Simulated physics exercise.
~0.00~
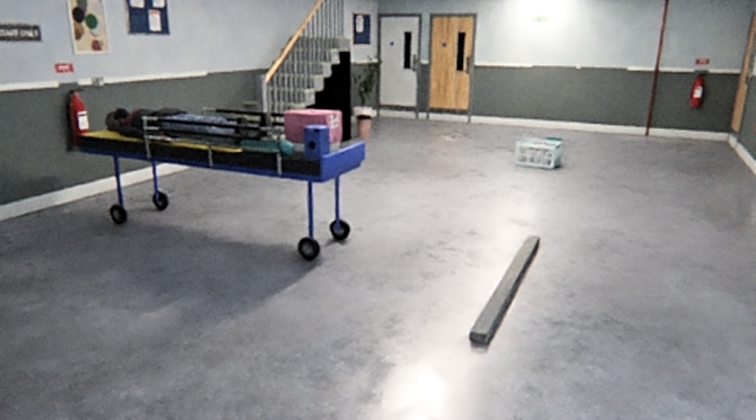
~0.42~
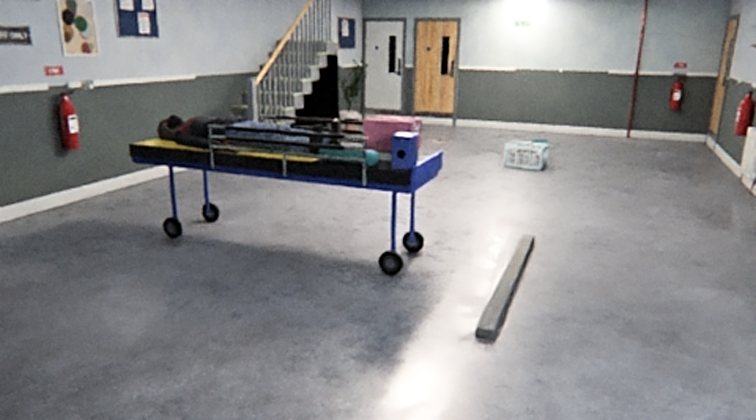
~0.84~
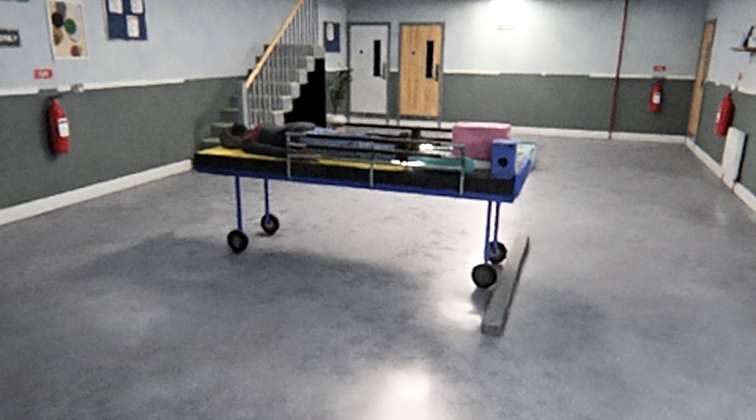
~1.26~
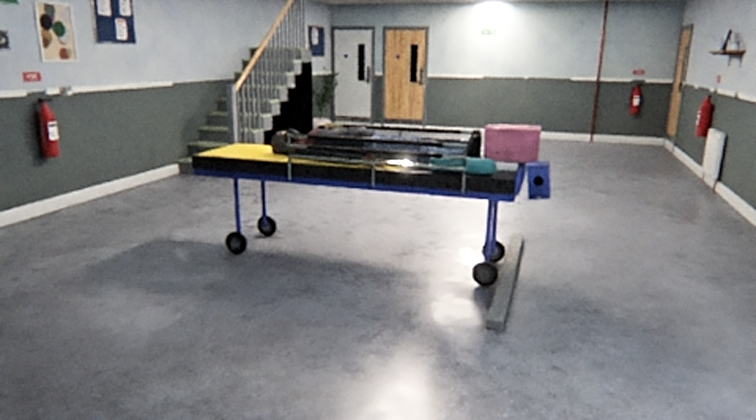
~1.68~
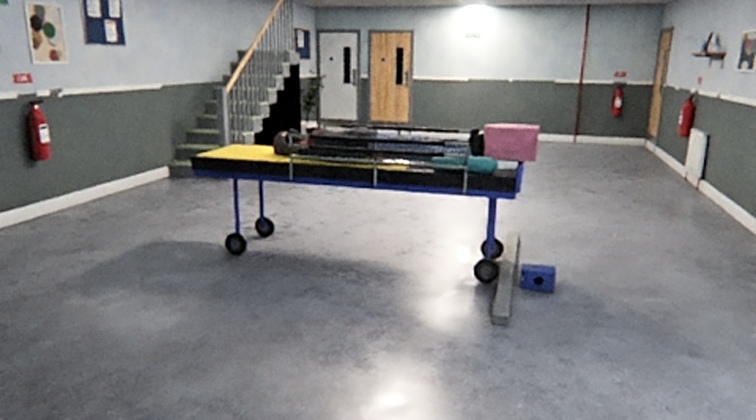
The clip opens on a wheeled stretcher rolling rightward across a grey floor, carrying a person lying down, a pink holdall, a blue boxy pump and a teal bottle. Ahead of it, a low sill lies across its path. The stretcher's leading wheels meet the sill and it halts, staying flat, while the view drifts slightly. The person and the holdall slide toward the right end, and the pump tips over the edge. The pump drops to the floor and ends on its side beyond the sill, while the holdall, the bottle and the person remain on top.
